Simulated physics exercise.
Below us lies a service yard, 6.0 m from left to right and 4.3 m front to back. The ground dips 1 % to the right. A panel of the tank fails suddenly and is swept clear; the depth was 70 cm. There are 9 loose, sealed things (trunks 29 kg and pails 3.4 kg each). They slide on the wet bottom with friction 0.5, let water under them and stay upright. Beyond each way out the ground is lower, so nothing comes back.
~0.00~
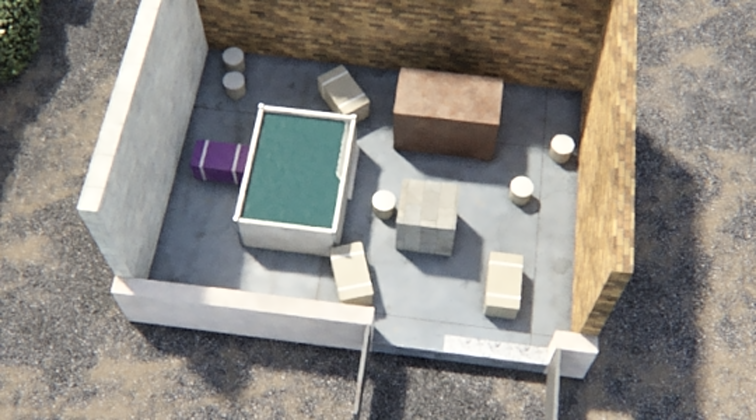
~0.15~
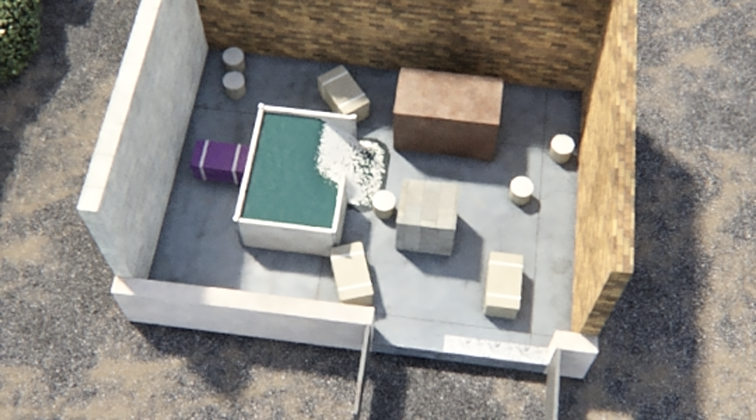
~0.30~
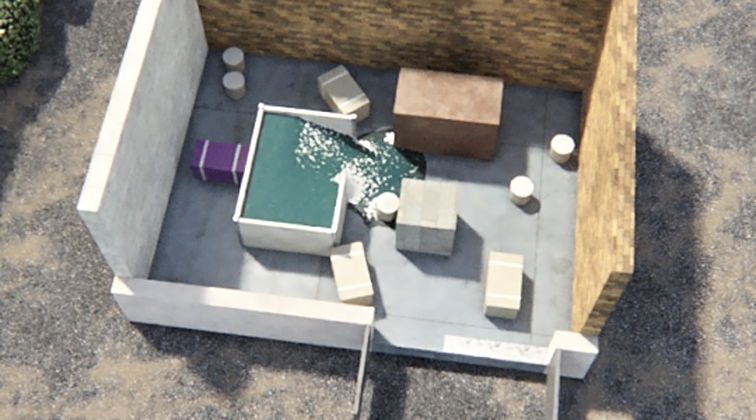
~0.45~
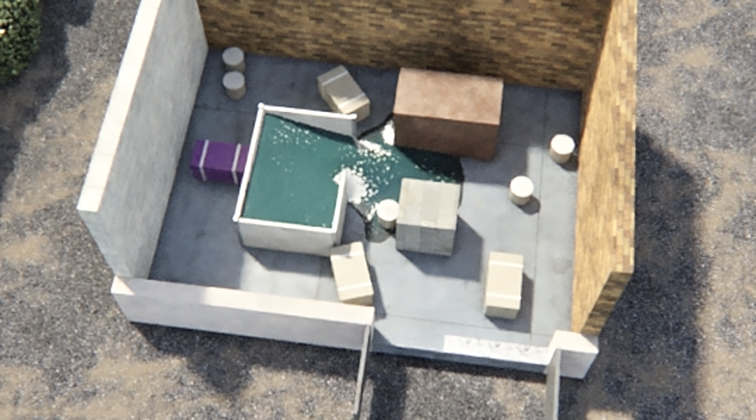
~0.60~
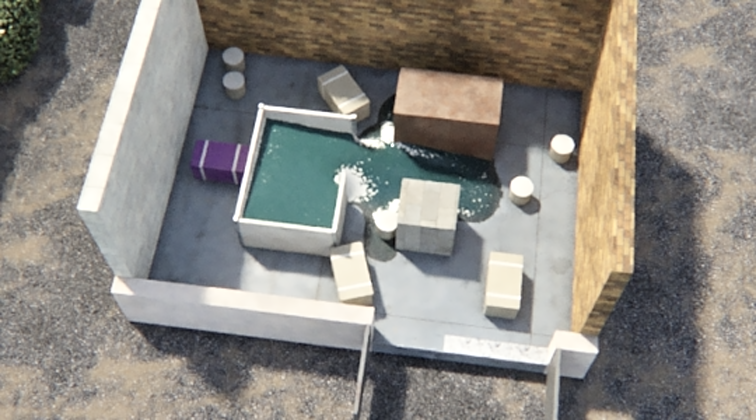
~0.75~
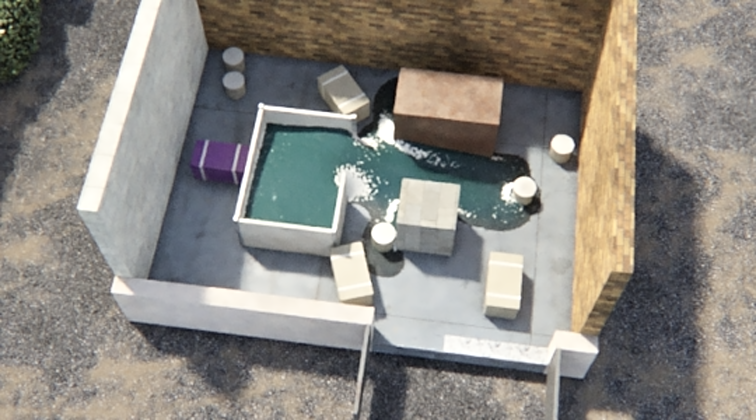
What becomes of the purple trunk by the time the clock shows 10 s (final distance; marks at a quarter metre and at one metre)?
Purple trunk holds its place.
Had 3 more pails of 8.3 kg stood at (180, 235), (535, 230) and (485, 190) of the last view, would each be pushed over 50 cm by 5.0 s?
In that order: Under, past it, over.
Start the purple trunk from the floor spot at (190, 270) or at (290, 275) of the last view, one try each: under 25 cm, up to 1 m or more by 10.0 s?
In that order: It stays put; it barely shifts.
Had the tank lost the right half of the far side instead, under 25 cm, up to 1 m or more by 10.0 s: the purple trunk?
In that case the purple trunk gets carried off.
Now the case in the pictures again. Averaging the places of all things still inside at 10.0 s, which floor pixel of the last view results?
At about (318, 192).
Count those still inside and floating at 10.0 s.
3 of them.
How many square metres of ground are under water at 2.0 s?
About 13 m2.
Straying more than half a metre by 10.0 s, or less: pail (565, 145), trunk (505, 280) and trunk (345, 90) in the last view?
In turn: More, under, past it.
After 2.0 s the purple trunk is near (220, 156), 0.0 m from its start, aground; 0 of 9 are out; 1 afloat.
After 4.5 s the purple trunk is near (220, 156), 0.0 m from its start, aground; 1 of 9 are out; 2 afloat.
After 7.0 s the purple trunk is near (220, 156), 0.0 m from its start, aground; 1 of 9 are out; 3 afloat.
After 10.0 s the purple trunk is near (220, 156), 0.0 m from its start, aground; 1 of 9 are out; 3 afloat.
